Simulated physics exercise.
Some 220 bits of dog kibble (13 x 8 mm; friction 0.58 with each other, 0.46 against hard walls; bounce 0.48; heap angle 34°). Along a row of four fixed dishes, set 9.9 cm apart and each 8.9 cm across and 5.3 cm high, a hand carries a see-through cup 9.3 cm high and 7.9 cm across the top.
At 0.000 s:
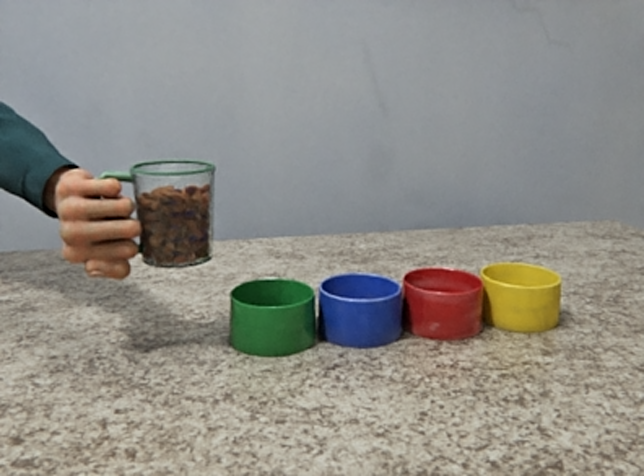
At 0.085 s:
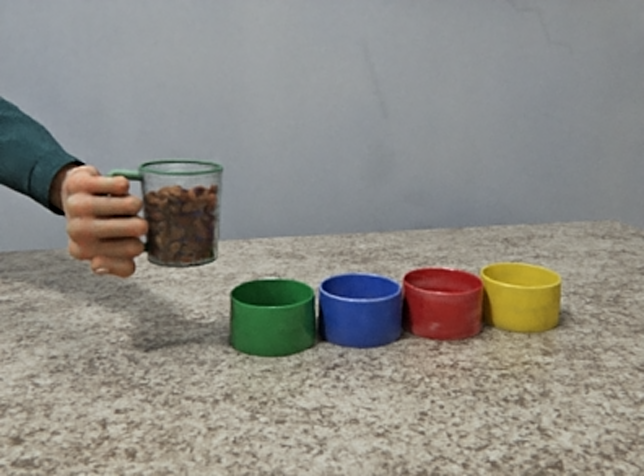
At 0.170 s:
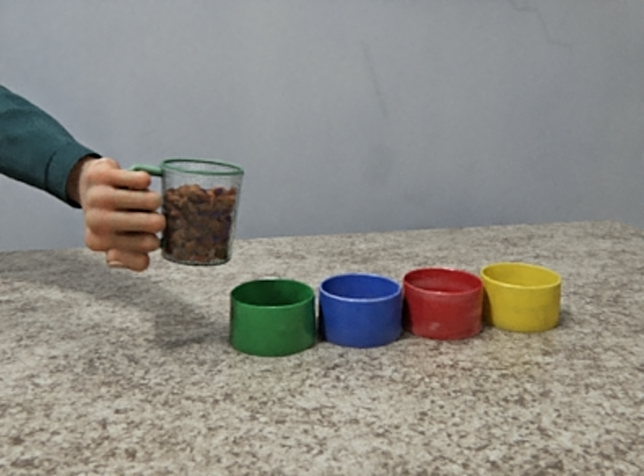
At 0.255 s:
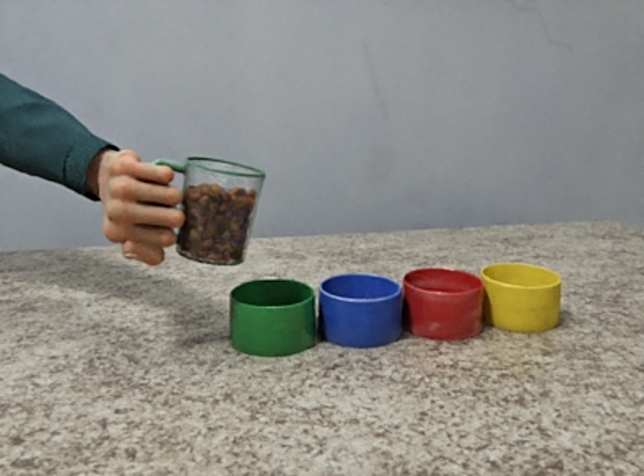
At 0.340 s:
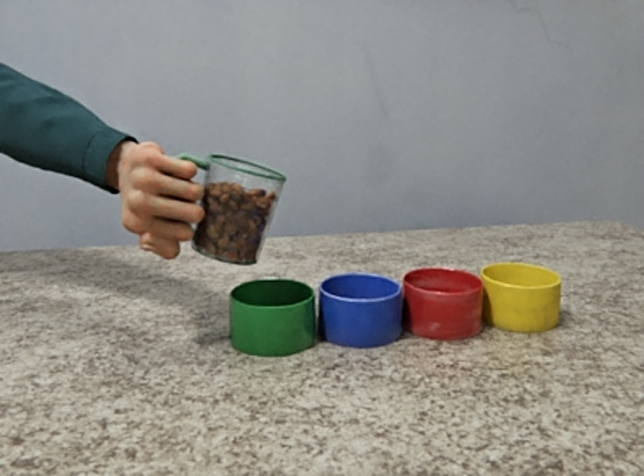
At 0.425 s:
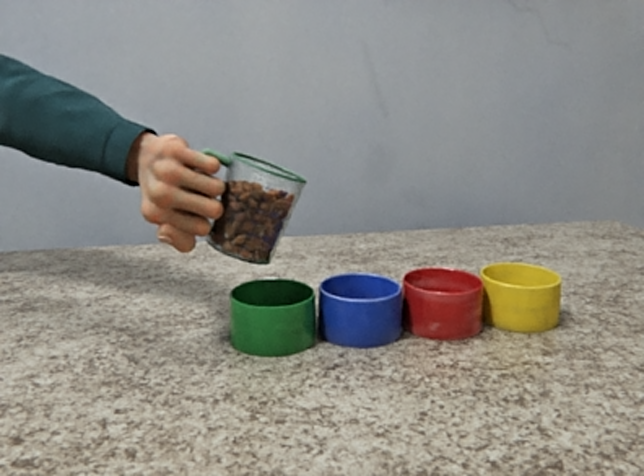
A hand in a green sleeve carried a clear cup of brown kibble to the right, tilting it gradually rightward above a row of green, blue, red and yellow dishes that stayed still.
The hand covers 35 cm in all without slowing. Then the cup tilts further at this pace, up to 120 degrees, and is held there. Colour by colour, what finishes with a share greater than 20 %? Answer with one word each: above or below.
Red below, blue below, green below, yellow above, counter below.
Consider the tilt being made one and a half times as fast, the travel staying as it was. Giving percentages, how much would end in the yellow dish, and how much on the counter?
The yellow dish would get 80 and the counter 10.
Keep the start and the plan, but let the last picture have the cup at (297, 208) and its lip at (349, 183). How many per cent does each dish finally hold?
Red 0, blue 0, green 0, yellow 90.
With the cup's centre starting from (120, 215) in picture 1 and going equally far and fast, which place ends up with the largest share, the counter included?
Result - top receiver is yellow.
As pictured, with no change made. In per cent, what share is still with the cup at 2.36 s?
It comes out close to 15 per cent.
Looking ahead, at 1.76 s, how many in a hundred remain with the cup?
Roughly 90 per cent, I'd say.
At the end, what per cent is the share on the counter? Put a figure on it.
Close to 5 per cent, give or take.
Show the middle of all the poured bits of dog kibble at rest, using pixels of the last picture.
Roughly pixel (523, 293).
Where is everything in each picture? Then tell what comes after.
Cup at (176, 213), tilt 0 degrees, lip at (213, 166), moved 0.0 cm; middle of the pieces at (178, 222); green dish at (273, 293); blue dish at (360, 287); red dish at (443, 281); yellow dish at (520, 275), in the first picture.
Cup at (182, 213), tilt 2 degrees, lip at (221, 167), moved 0.7 cm; middle of the pieces at (184, 222), in the second picture.
Cup at (200, 212), tilt 6 degrees, lip at (242, 170), moved 2.4 cm; middle of the pieces at (201, 221), in the third picture.
Cup at (218, 211), tilt 11 degrees, lip at (263, 173), moved 4.2 cm; middle of the pieces at (219, 220), in the fourth picture.
Cup at (236, 210), tilt 16 degrees, lip at (284, 176), moved 6.1 cm; middle of the pieces at (236, 219), in the fifth picture.
Cup at (254, 210), tilt 21 degrees, lip at (304, 180), moved 7.9 cm; middle of the pieces at (253, 219); green dish at (273, 293); blue dish at (360, 287); red dish at (443, 281); yellow dish at (520, 275). The cup turns about 55 degrees a second and travels 22 cm a second, in the sixth picture.
Then, at 1.23 s, tilt 67 degrees; cup holds 100 %.
After 1.76 s, tilt 98 degrees; cup holds 90 %, yellow 5 %.
Then, at 2.36 s, tilt 120 degrees; cup holds 15 %, yellow 85 %.
At rest (3.1 s), red 0 %, blue 0 %, green 0 %, yellow 95 %, counter 5 %.
